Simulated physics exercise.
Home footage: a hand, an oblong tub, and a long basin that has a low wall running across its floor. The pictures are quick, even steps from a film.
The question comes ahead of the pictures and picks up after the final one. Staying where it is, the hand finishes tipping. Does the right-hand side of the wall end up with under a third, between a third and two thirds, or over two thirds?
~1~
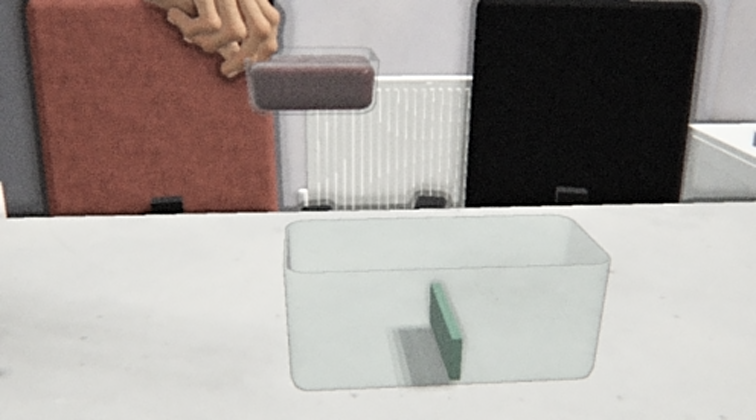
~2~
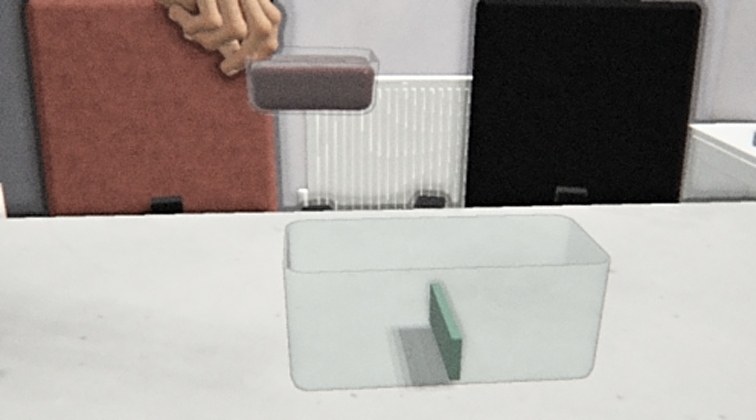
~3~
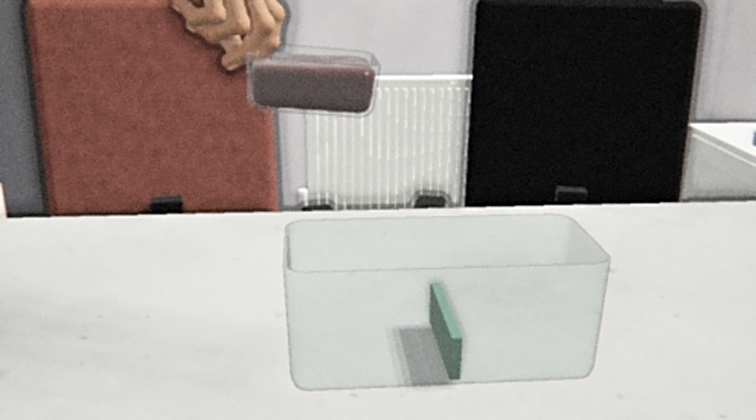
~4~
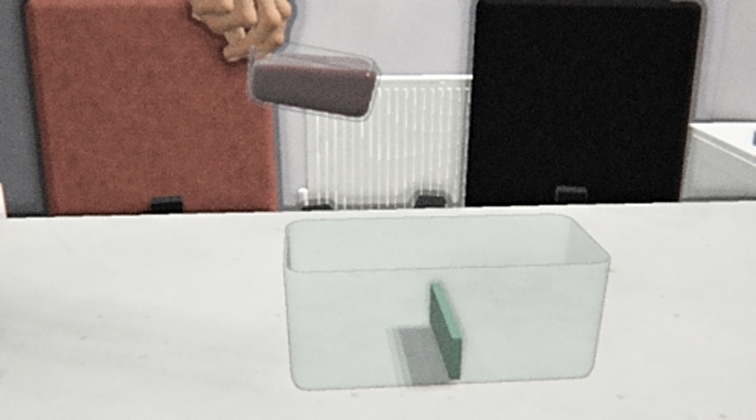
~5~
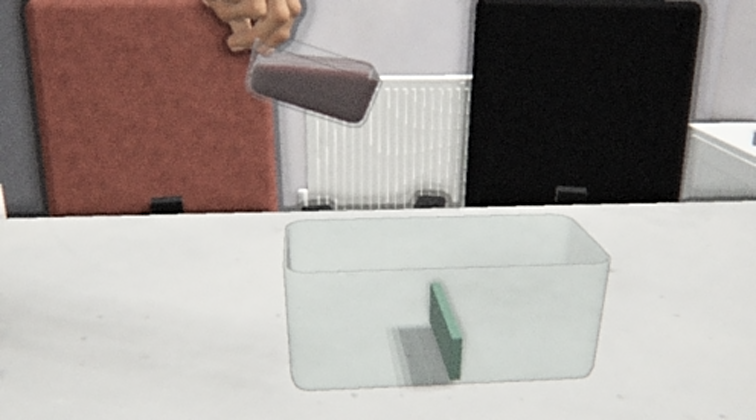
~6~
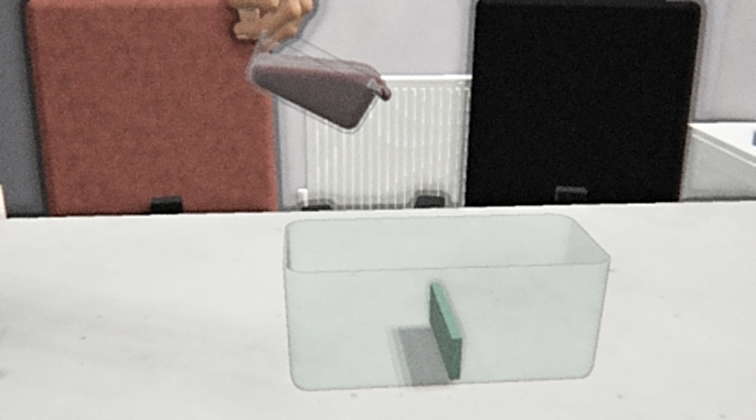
It ends up with between a third and two thirds.
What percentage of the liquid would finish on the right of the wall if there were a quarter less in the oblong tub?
Close to 15 per cent.
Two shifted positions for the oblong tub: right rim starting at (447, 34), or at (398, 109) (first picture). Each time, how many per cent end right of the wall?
It comes to about 85 %, followed by about 60 %.
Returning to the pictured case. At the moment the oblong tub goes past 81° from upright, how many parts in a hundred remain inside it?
I'd reckon near 15 percent is still held at that tilt.
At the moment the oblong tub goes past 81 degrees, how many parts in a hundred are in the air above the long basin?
About 50 per cent.
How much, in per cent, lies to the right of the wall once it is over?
Around 45 %.
A moment on, the oblong tub is tipped on its side and 15 per cent is still to pour, 17 is left of the wall and 20 right of it.
Next, the oblong tub is tipped on its side and 4 per cent is still to pour, 45 is left of the wall and 45 right of it.
Then the oblong tub is tipped on its side and 1 per cent is still to pour, 51 is left of the wall and 45 right of it.
Later the oblong tub is tipped on its side and 0 per cent is still to pour, 53 is left of the wall and 45 right of it.
In the end 53 per cent lies left of the wall, 45 right of it and 1 outside.
